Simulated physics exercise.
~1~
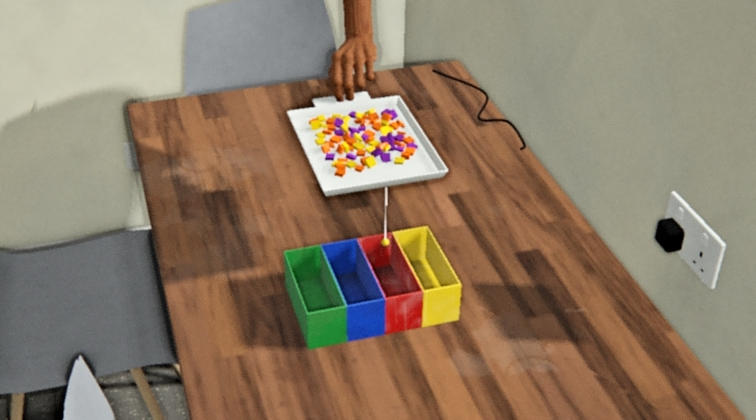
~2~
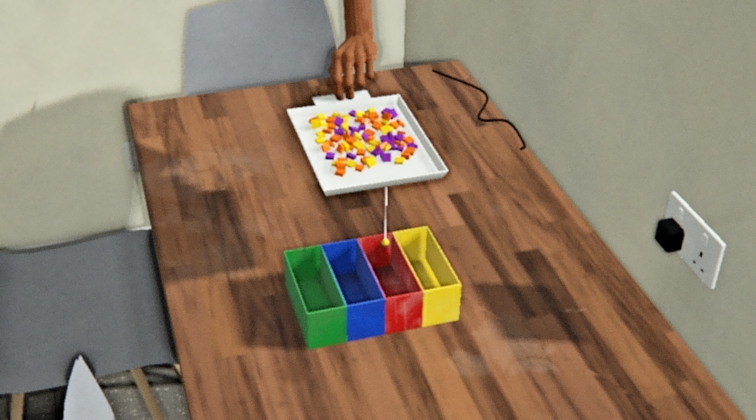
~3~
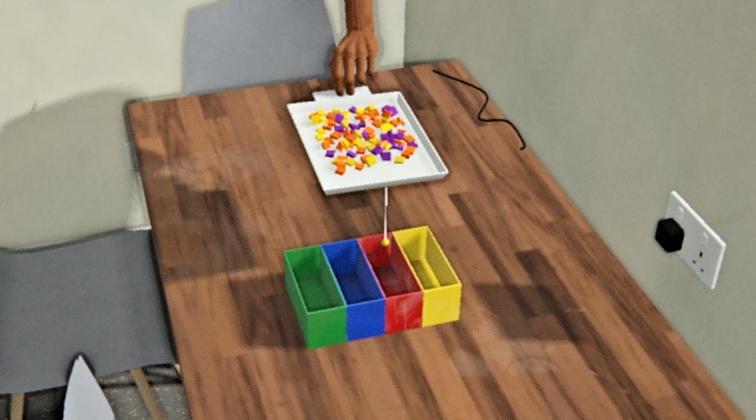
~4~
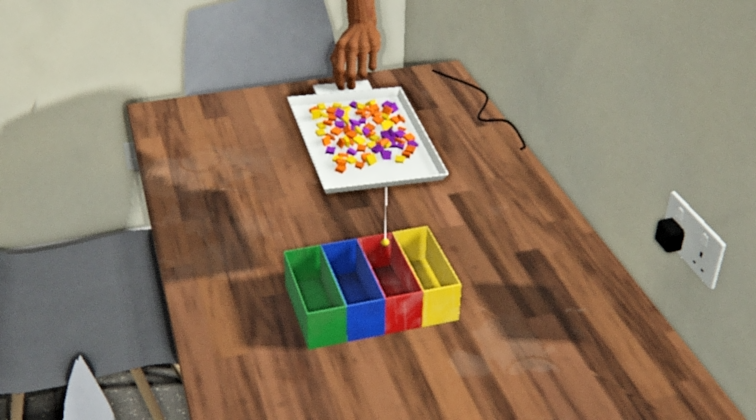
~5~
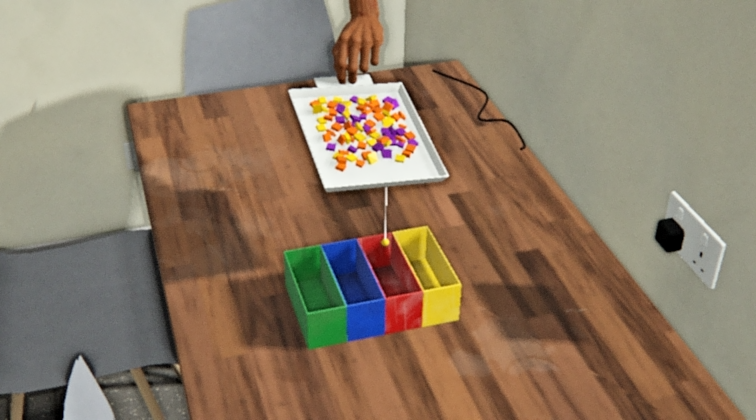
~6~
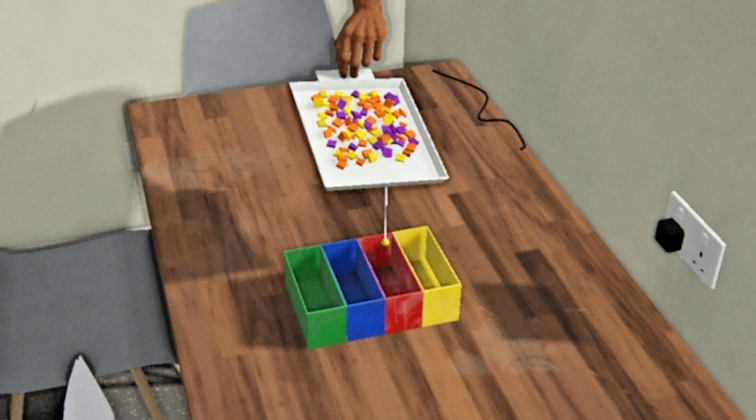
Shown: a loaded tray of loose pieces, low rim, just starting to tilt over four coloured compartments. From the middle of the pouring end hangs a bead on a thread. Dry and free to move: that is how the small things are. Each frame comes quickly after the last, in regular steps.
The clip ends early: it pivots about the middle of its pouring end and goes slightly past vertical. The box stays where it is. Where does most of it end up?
Most ends up in the yellow cell.
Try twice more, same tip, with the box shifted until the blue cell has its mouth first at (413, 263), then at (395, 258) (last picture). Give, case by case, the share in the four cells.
You'd see around 100 per cent and then around 100 per cent.
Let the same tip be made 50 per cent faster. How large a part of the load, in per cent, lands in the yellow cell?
Near 50 in a hundred.
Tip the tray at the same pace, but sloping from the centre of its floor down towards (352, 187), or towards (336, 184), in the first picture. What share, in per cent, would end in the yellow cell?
The first comes to 0 %, while the second comes to 0 %.
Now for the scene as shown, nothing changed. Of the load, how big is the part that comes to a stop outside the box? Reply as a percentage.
About 50 %.
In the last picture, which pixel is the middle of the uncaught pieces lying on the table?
Estimated middle: Around (465, 273).
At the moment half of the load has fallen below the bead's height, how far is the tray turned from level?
It has tipped about 90 degrees.
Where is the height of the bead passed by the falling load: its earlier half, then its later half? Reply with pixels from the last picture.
I'd place the first part at (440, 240) and the rest at (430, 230).
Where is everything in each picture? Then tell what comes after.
In the first picture, corners of the pouring end (327, 188) and (443, 169), level; middle of the load (366, 138), mosaic tiles; bead on its thread (385, 242); green cell (327, 324); blue cell (366, 317); red cell (404, 309); yellow cell (441, 302).
In the second picture, corners of the pouring end (327, 187) and (443, 169), level; middle of the load (366, 138).
In the third picture, corners of the pouring end (327, 187) and (443, 170), tipped barely, lowest at the right corner; middle of the load (366, 135).
In the fourth picture, corners of the pouring end (327, 185) and (443, 172), tipped a little, lowest at the right corner; middle of the load (366, 132).
In the fifth picture, corners of the pouring end (328, 184) and (443, 174), tipped a little, lowest at the right corner; middle of the load (367, 129).
In the sixth picture, corners of the pouring end (329, 183) and (443, 175), tipped a little, lowest at the right corner; middle of the load (368, 126); green cell (327, 324); blue cell (366, 317); red cell (404, 309); yellow cell (441, 302).
Just after the last frame, tray tipped steeply; almost all on the tray; about a tenth falling or outside the box.
A moment on, tray tipped right over; roughly a quarter on the tray; roughly a quarter in the yellow cell; just a few in the red cell; roughly two thirds falling or outside the box.
Further on, tray tipped past a quarter turn; roughly half in the yellow cell; about a tenth in the red cell; roughly half falling or outside the box.
When it is over, tray tipped past a quarter turn; roughly half in the yellow cell; about a tenth in the red cell; not one in the green cell; not one in the blue cell; roughly half outside the box.
